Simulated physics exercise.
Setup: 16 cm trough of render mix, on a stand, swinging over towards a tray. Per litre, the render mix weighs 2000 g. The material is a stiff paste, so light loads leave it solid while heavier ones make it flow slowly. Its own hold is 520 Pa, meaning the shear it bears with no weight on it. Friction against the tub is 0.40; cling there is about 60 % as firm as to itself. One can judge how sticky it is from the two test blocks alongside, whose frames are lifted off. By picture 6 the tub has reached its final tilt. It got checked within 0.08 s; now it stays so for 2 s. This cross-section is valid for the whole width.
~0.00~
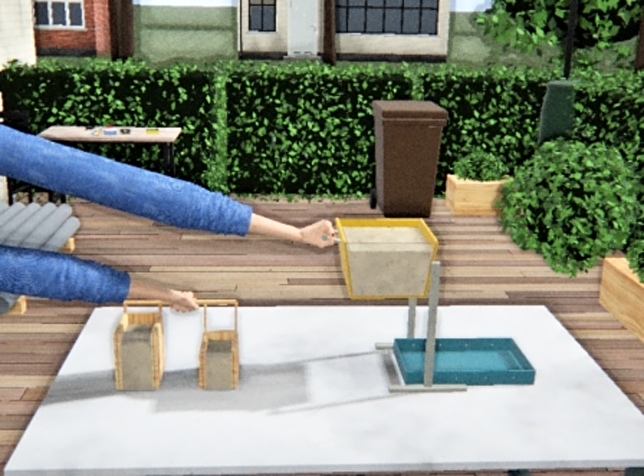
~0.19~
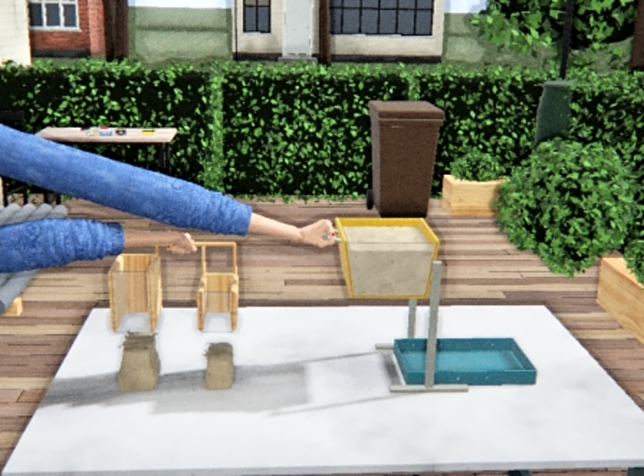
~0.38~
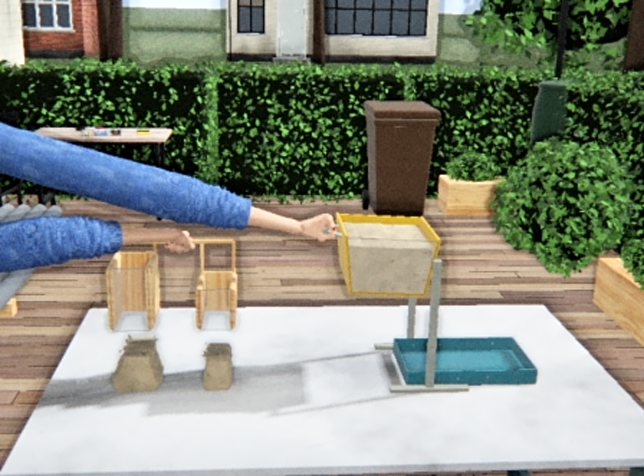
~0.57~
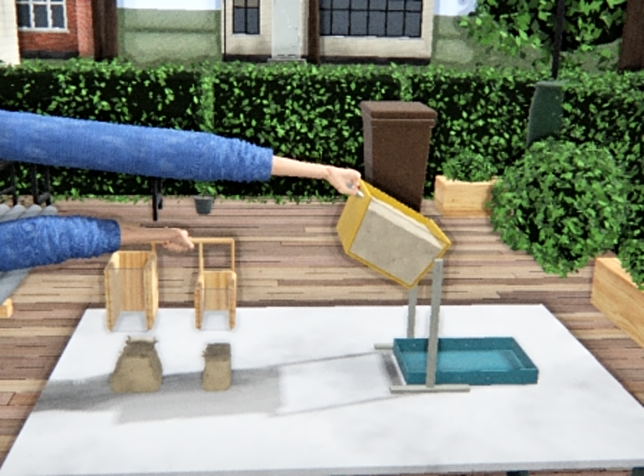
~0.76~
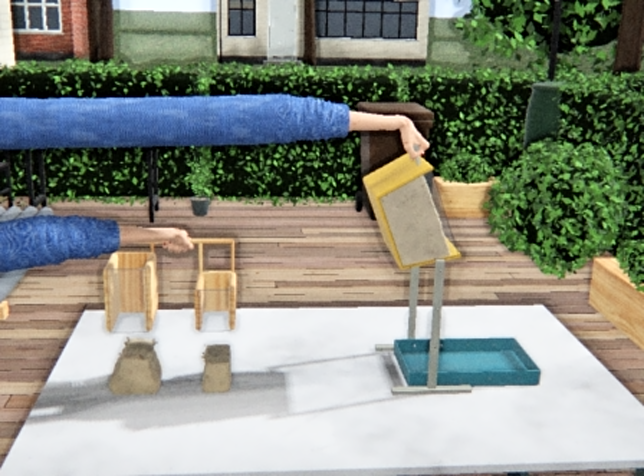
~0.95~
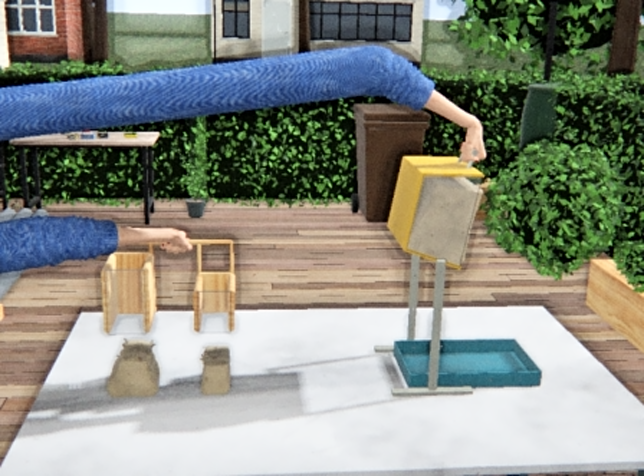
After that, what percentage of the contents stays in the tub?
14 %.
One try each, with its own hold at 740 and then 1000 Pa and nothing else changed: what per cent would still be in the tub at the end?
Try one gives 7 per cent, try two gives 0 per cent.
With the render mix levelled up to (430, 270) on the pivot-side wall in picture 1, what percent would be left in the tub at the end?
Result: Approx. 40 % remaining in tub.
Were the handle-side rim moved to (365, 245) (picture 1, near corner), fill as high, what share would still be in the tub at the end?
Close to 30 per cent would still be in the tub.
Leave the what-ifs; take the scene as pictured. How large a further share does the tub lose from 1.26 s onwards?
I'd say close to 7 in a hundred.
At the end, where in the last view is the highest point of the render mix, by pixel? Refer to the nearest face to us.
At about (427, 245).
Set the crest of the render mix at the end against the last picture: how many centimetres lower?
17 cm or so.
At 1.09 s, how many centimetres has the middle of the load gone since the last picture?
Distance: About 11 cm.
After 1.09 s, the tub is at 100 degrees and holds 39 %.
After 1.26 s, the tub is at 100 degrees and holds 22 %.
After 1.43 s, the tub is at 100 degrees and holds 18 %.
After 1.60 s, the tub is at 100 degrees and holds 18 %.
After 2.95 s, the tub is at 100 degrees and holds 14 %.
